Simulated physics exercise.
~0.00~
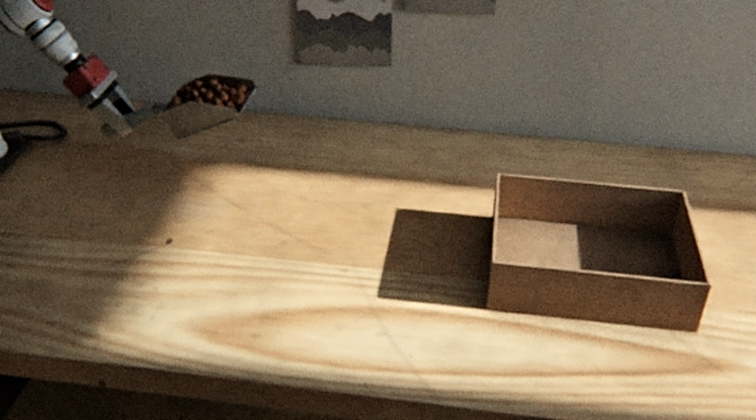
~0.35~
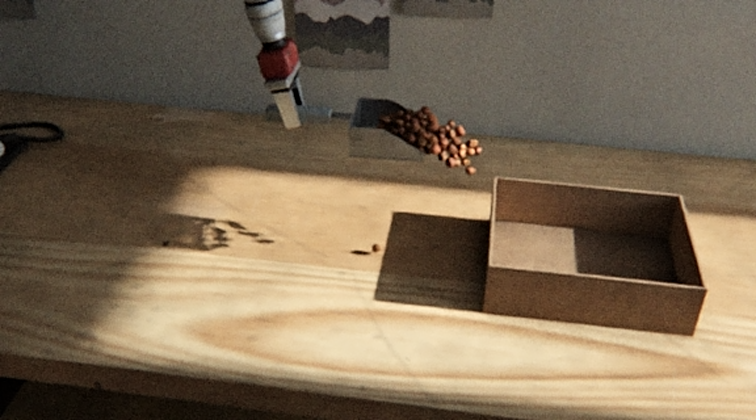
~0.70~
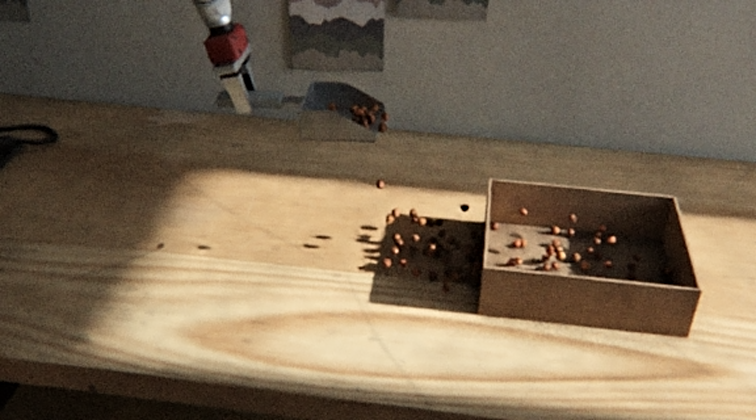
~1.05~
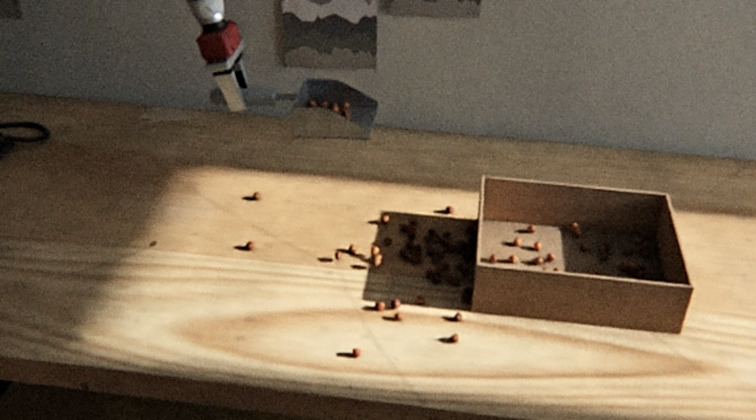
On a sunlit wooden table, a robot arm swings a scoop of hazelnuts right, spilling many, some landing in an open box.
